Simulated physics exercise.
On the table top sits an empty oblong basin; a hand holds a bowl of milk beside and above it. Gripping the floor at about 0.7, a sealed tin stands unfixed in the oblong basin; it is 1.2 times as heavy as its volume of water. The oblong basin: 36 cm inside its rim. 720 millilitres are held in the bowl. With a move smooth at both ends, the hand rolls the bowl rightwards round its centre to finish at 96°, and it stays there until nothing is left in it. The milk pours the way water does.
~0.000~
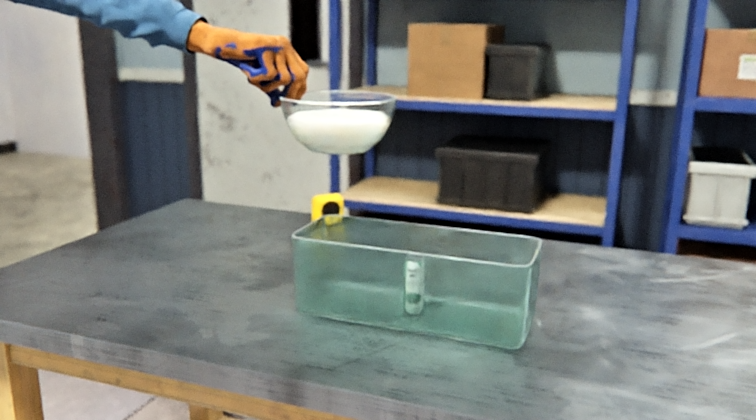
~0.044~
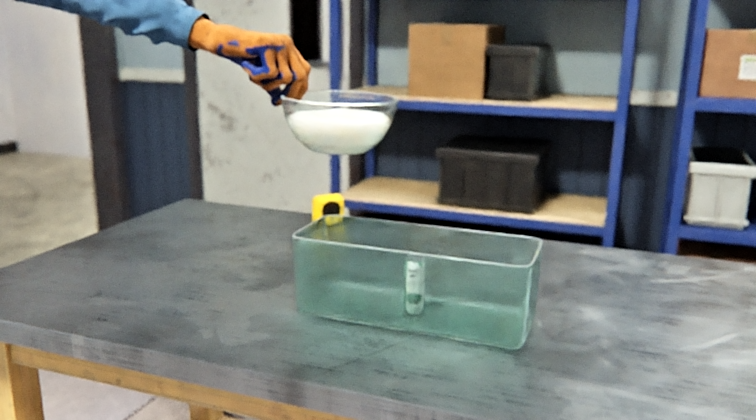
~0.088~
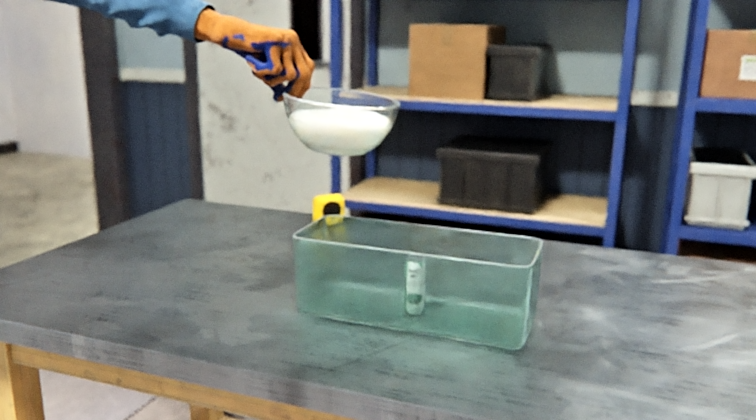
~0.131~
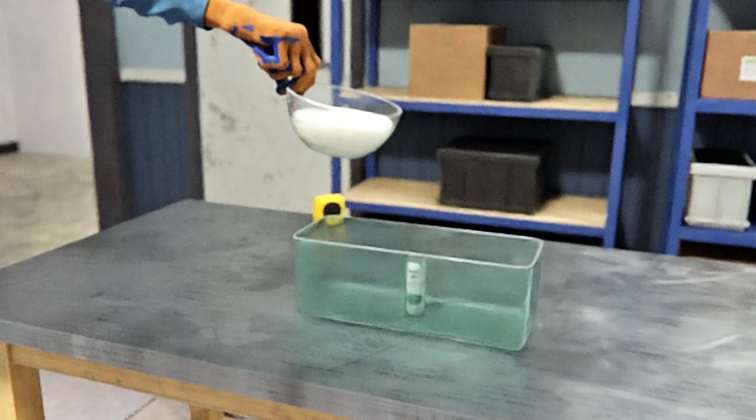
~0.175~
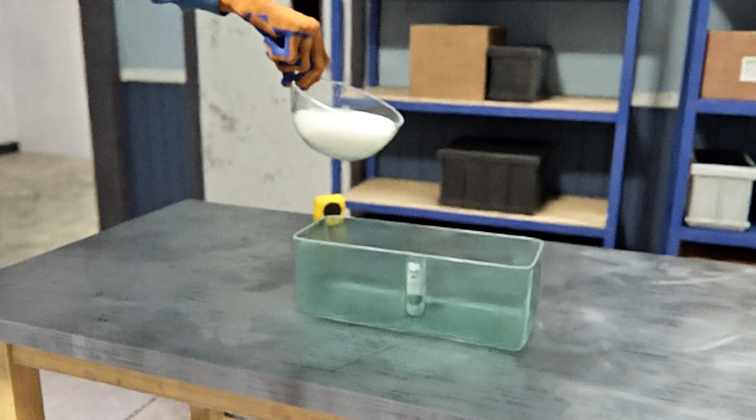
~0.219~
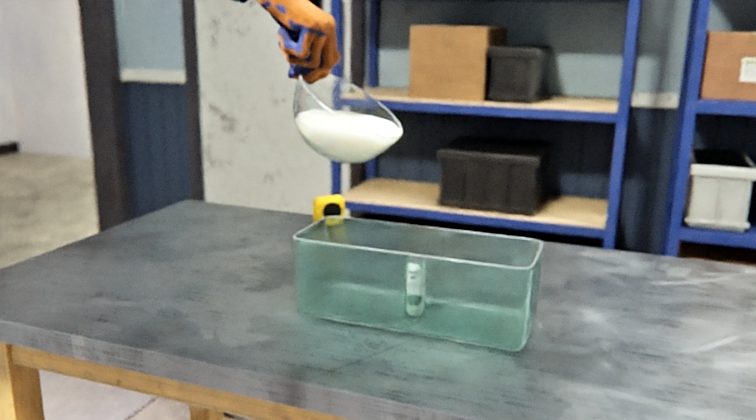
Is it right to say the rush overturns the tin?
It ends up erect.
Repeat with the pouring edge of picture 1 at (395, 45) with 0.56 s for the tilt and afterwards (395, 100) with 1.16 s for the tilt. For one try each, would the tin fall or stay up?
Run one: It tumbles. Run two: It does not tip.
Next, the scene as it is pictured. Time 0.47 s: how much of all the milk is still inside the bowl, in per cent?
At that time about 18 in a hundred parts are still held.
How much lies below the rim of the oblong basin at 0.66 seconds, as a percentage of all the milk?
The fraction sits near 92 in a hundred.
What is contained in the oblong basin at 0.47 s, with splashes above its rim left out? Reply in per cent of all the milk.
About 24 per cent.
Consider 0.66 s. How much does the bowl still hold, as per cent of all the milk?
1 per cent or so.
After 0.47 s the tilt is 90° and 19 per cent is still to pour; the tin stands where it began.
After 0.66 s the tilt is 96° and 1 per cent is still to pour; the tin stands where it began.
After 0.85 s the tilt is 96° and 0 per cent is still to pour; the tin stands where it began.
After 1.06 s the tilt is 96° and 0 per cent is still to pour; the tin stands where it began.
In the end the tin stands where it began.
